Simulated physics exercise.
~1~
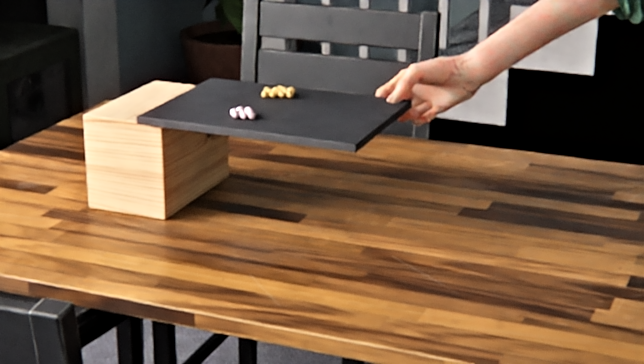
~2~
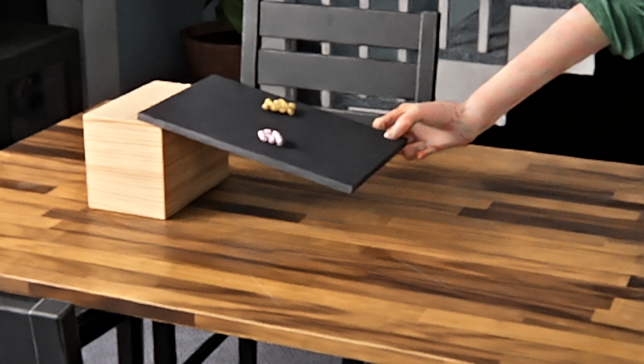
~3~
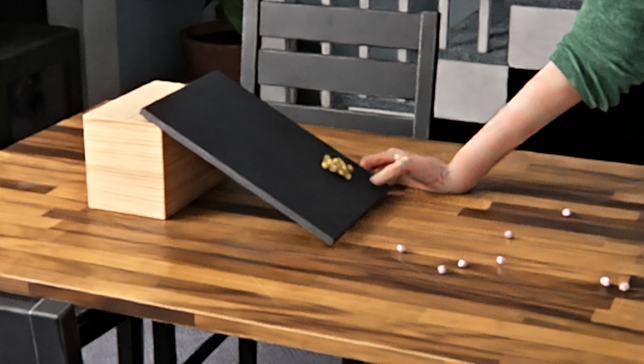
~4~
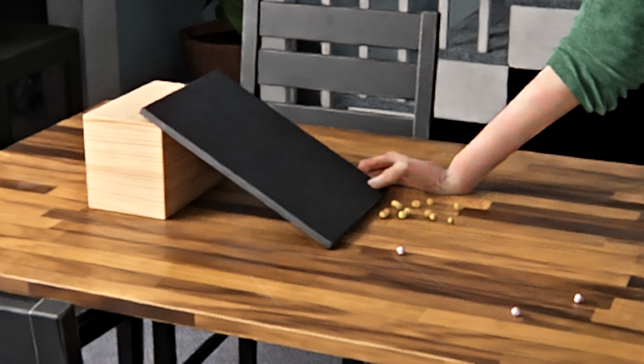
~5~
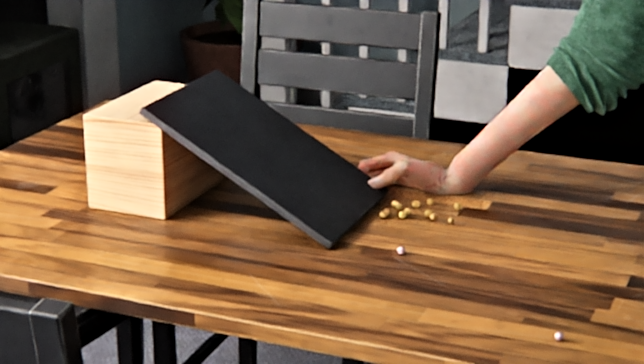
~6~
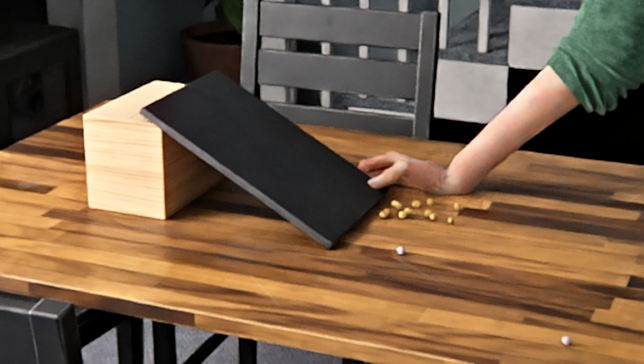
Black board tilting down under a hand, pale pink beads rolling far across a wooden table, yellow ones stopping near its foot.
